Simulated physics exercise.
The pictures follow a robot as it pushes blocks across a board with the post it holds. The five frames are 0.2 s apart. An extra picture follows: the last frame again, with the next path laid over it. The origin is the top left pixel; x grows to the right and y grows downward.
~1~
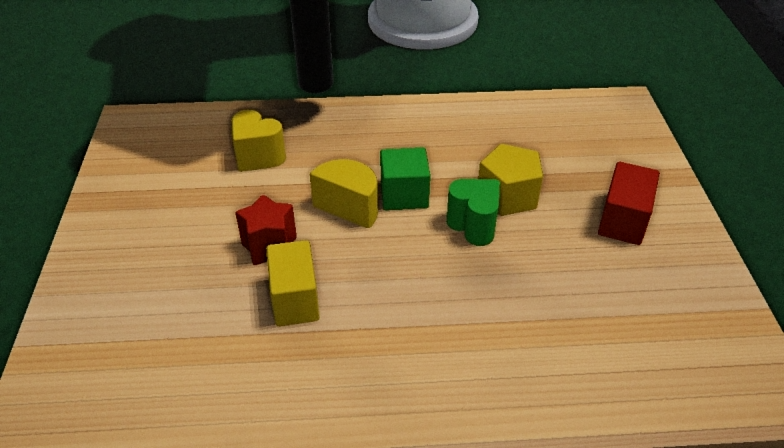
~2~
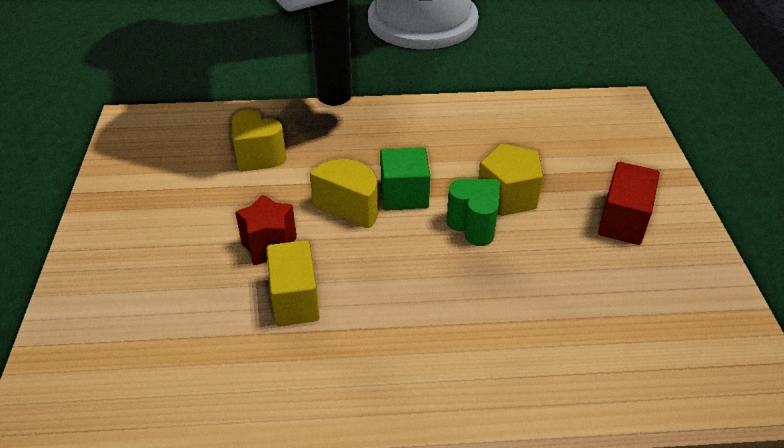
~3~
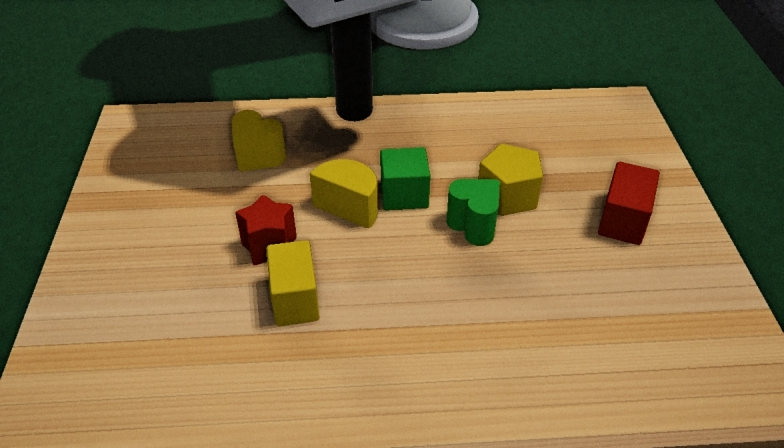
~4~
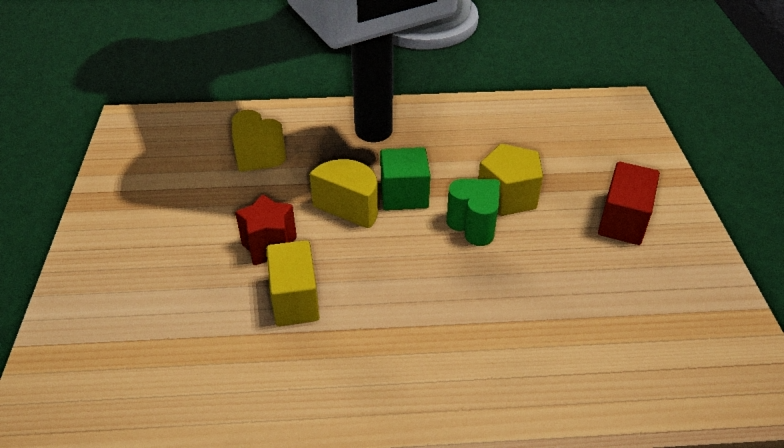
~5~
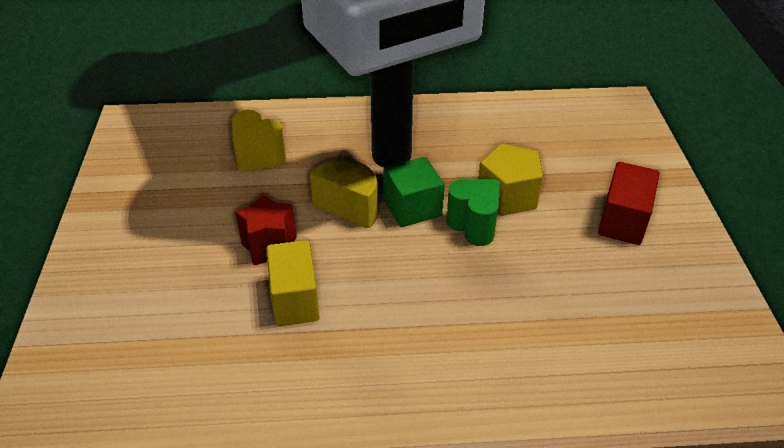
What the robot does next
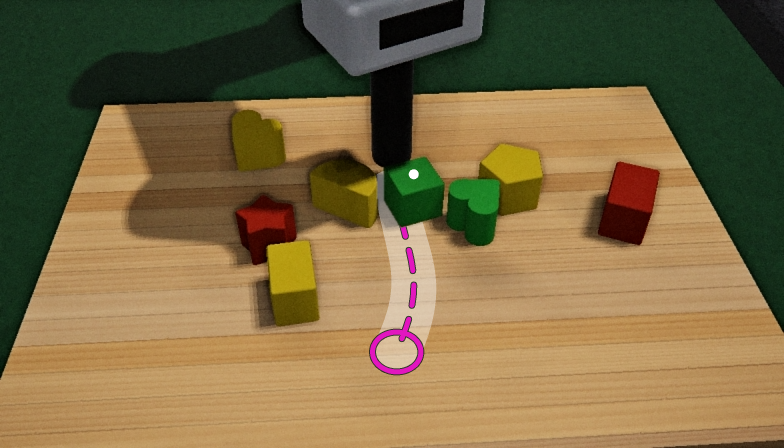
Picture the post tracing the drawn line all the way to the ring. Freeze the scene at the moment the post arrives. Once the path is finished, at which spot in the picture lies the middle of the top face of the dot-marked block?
The centre of its top face lies at (465, 246).
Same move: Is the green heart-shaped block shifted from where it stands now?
Yes, I think so.
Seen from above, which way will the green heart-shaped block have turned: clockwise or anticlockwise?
From above, counter-clockwise.
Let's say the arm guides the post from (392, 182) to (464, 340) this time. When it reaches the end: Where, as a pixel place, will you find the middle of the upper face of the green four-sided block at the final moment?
Its top centre is at about (506, 275).
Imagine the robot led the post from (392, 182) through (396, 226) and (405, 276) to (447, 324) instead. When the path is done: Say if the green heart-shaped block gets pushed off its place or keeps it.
It travels a centimetre or more.
The line goes from (392, 182) through (411, 258) to (397, 352); the dot is on the green four-sided block.
What follows on the original path. One third of the way, post (405, 207); green four-sided block (442, 220), turned 35° anticlockwise; green heart-shaped block (490, 198), turned 20° anticlockwise.
Two thirds of the way, post (415, 264); green four-sided block (464, 246), turned 70° anticlockwise; green heart-shaped block (490, 198), turned 20° anticlockwise.
At the end, post (397, 328); yellow half-round block unmoved; green four-sided block (464, 246), turned 70° anticlockwise; green heart-shaped block (490, 198), turned 20° anticlockwise.
